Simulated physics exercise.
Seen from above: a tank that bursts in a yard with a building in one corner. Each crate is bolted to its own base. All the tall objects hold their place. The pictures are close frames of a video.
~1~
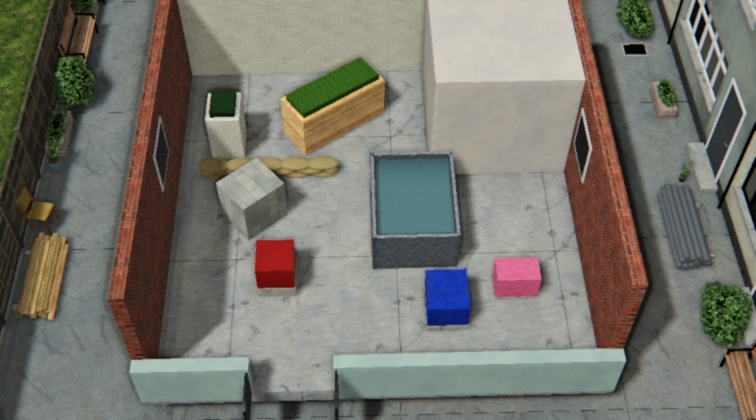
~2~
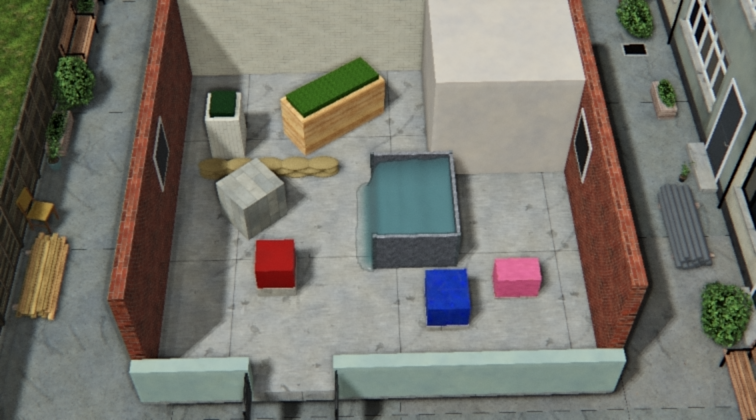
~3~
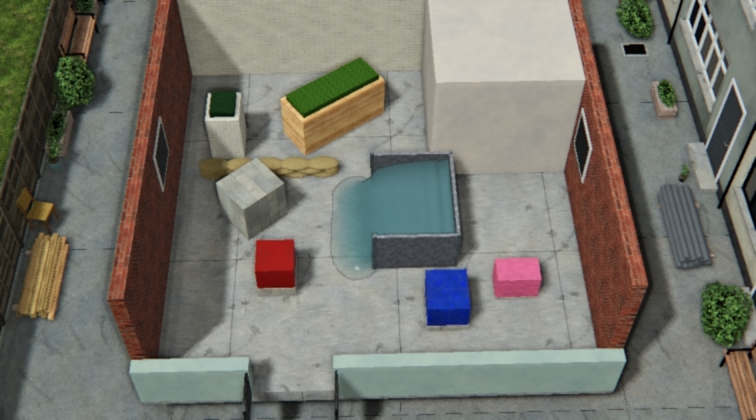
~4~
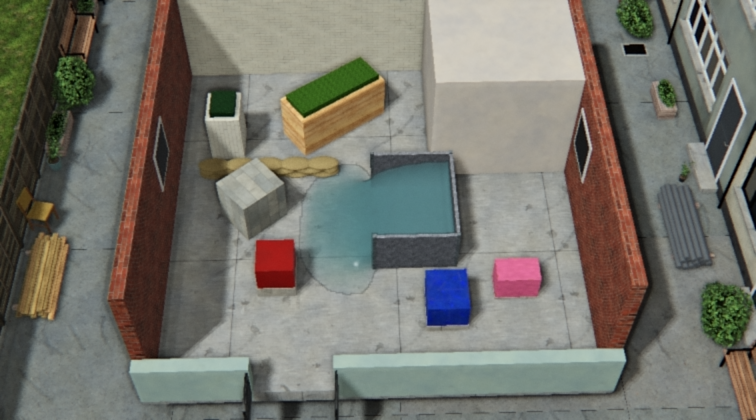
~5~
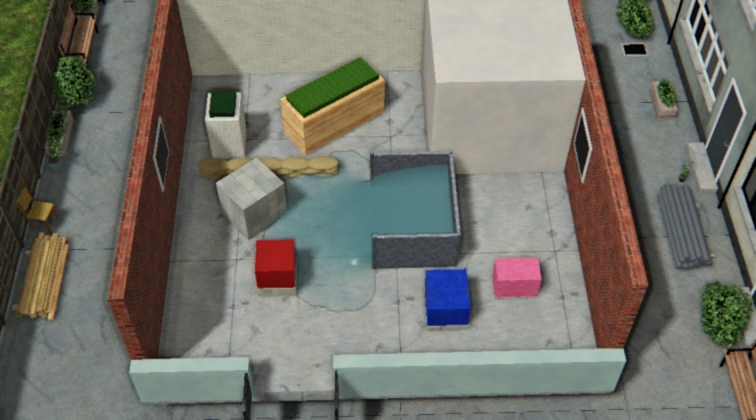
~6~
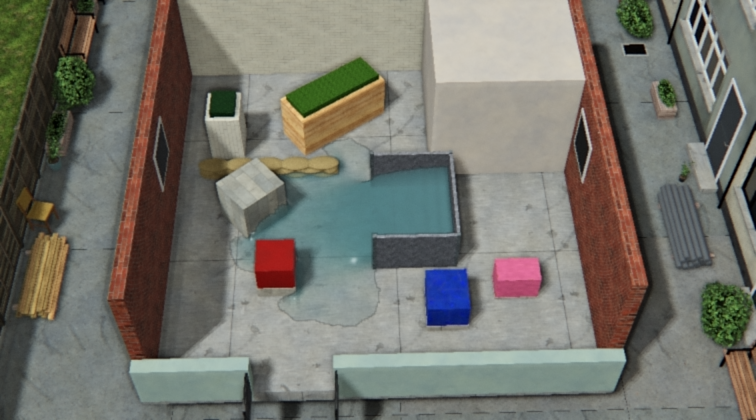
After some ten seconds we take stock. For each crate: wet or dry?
The red crate is wetted; the blue crate escapes dry; the pink crate is wetted.
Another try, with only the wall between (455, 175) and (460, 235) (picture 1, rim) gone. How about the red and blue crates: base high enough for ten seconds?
Red is safe, blue takes water.
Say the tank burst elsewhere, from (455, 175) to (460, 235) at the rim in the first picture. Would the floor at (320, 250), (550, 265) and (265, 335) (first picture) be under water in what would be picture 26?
In turn: No water, under water, free of water.
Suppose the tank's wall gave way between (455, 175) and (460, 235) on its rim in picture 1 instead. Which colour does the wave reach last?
The red one.
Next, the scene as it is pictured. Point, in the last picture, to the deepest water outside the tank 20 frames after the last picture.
I would point to (160, 346).
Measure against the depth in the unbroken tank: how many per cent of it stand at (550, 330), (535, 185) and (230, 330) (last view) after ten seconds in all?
Roughly 8, 4 and 8 per cent, in turn.
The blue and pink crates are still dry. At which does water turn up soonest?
I say the blue crate.
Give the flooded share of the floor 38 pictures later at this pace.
Close to 75 %.
A moment on, water covers 30 % of the floor; the red crate water round its plinth, the blue crate not reached, the pink crate not reached.
Next, water covers 40 % of the floor; the red crate water round its plinth, the blue crate not reached, the pink crate not reached.
Then, water covers 50 % of the floor; the red crate water round its plinth, the blue crate not reached, the pink crate not reached.
Later, water covers 75 % of the floor; the red crate water round its plinth, the blue crate water round its plinth, the pink crate water round its plinth.
In the end, water covers 95 % of the floor; the red crate was topped, the blue crate stayed above the water, the pink crate was topped.
